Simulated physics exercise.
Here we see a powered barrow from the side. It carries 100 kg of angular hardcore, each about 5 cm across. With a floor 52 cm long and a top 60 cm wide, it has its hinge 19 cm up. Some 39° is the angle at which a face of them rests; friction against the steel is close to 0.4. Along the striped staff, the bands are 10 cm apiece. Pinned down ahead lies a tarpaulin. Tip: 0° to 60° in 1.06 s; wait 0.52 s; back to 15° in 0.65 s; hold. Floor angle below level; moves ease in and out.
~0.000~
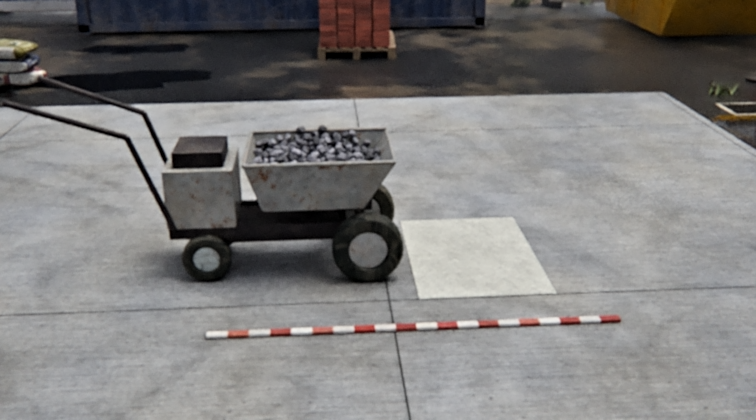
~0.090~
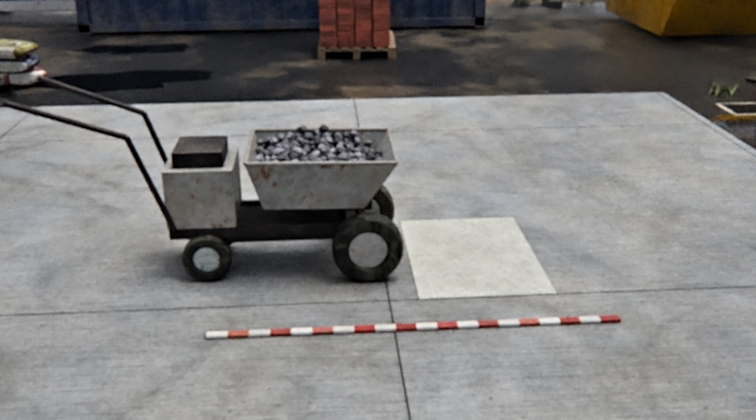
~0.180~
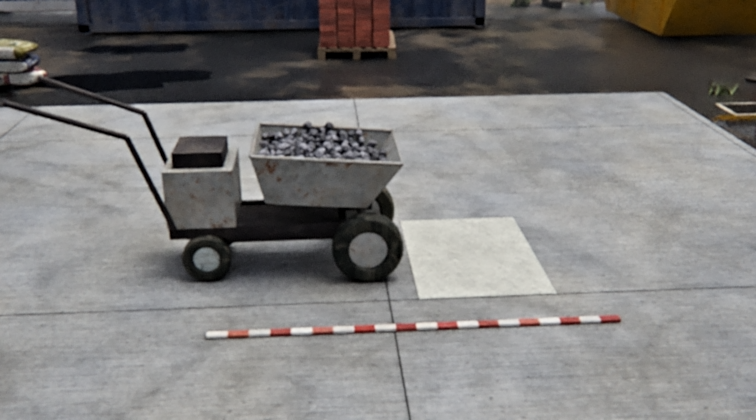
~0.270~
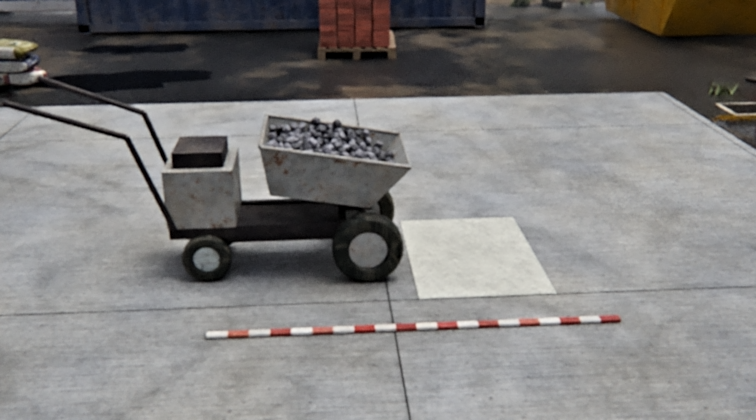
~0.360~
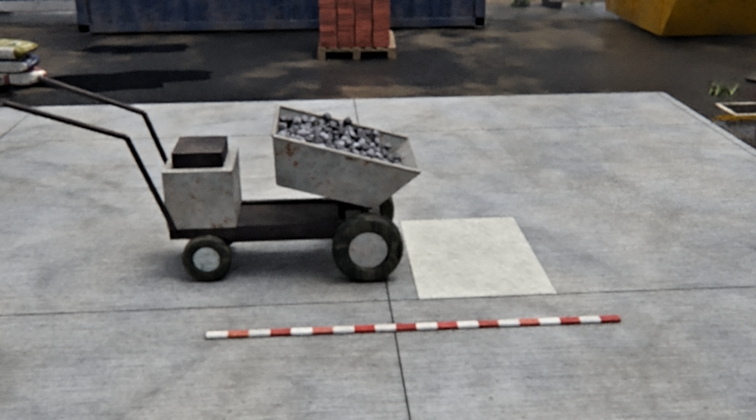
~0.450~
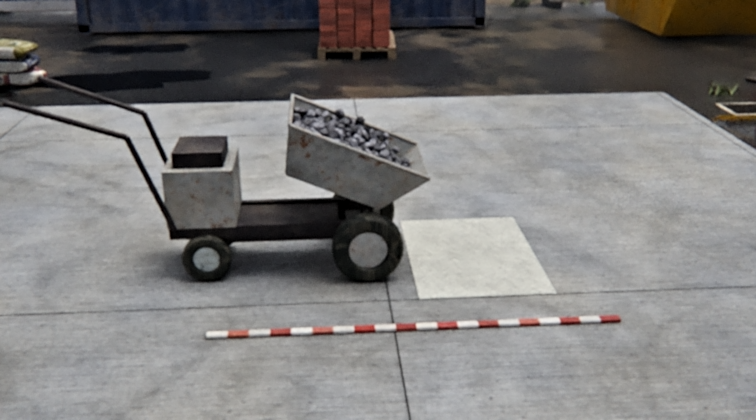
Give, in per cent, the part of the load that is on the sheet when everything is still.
Close to 25 in every hundred.
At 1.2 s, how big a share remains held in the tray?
Held: Approx. 90 %.
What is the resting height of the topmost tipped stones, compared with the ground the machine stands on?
Near 12 cm up from the ground.
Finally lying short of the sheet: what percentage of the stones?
Roughly 0 per cent.
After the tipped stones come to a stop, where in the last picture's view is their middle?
The resting stones are centred at roughly (487, 251).
After 0.8 s the floor is at 51°; 100 % in the tray; the foremost stones are at (437, 187).
After 1.2 s the floor is at 60°; 92 % in the tray, 8 % on the sheet; the foremost stones are at (500, 256).
After 2.7 s the floor is at 15°; 69 % in the tray, 27 % on the sheet, 3 % off the sheet elsewhere; the foremost stones are at (555, 251).
After 4.6 s the floor is at 15°; 69 % in the tray, 27 % on the sheet, 3 % off the sheet elsewhere; the foremost stones are at (555, 251).
